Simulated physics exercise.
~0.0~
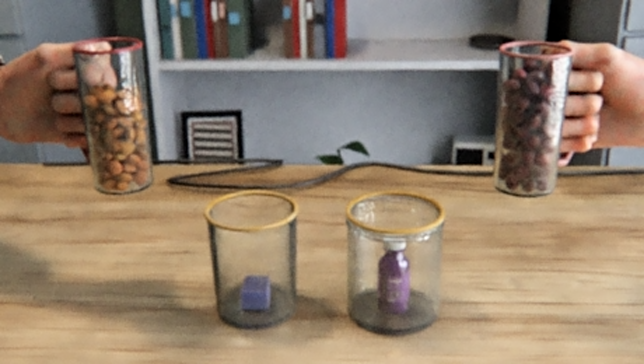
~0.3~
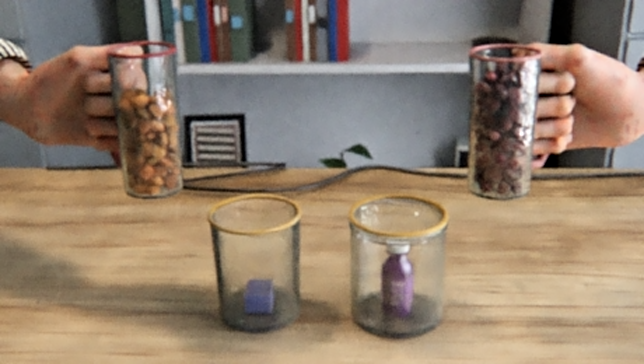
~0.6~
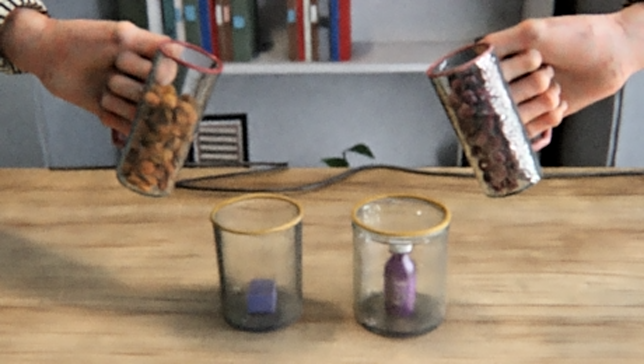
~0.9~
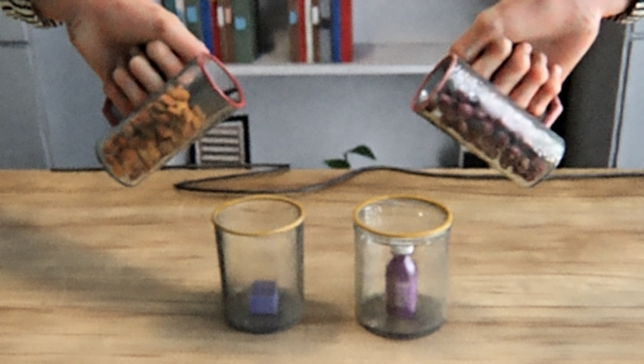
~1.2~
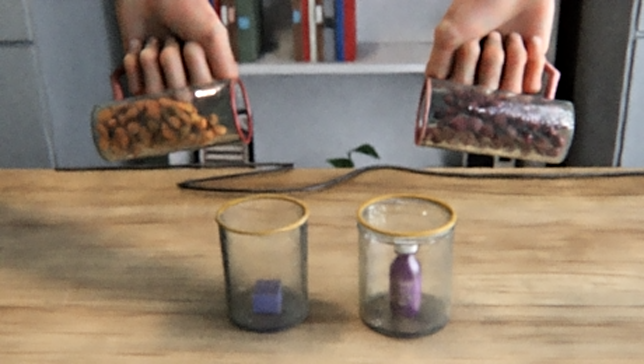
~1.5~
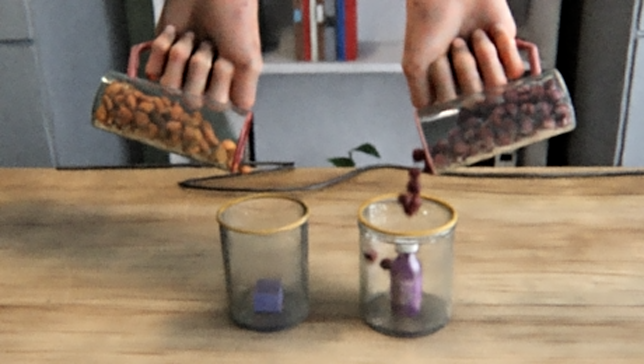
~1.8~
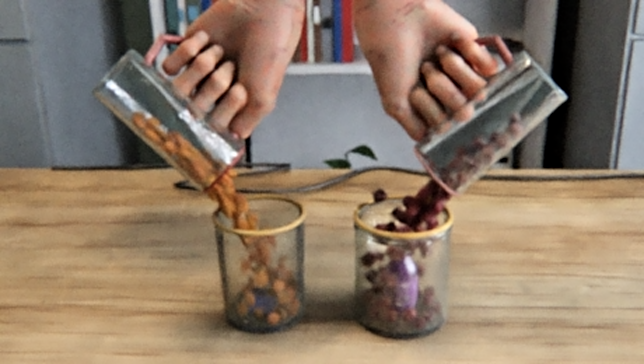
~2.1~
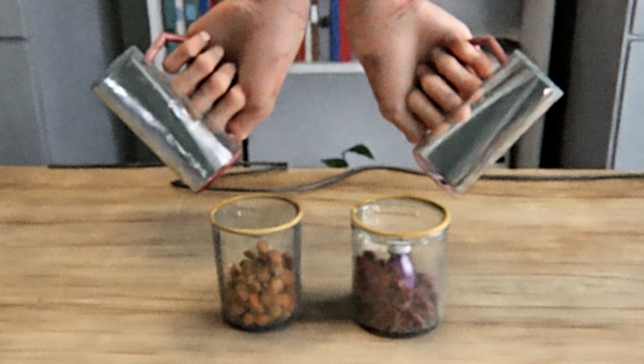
On a wooden tabletop in front of a grey shelf of books, seen from the front by a slightly swaying camera, two clear containers with golden rims stand side by side. A small purple block sits in the left one and a purple bottle in the right. Two hands hold red-rimmed glass cups above, orange-brown pieces on the left, dark red ones on the right. The hands draw inward and tip the cups; the dark pieces fall first, then both streams pour down. Finally the cups are empty, the containers are about half full, the block is buried, and the bottle's top still shows.
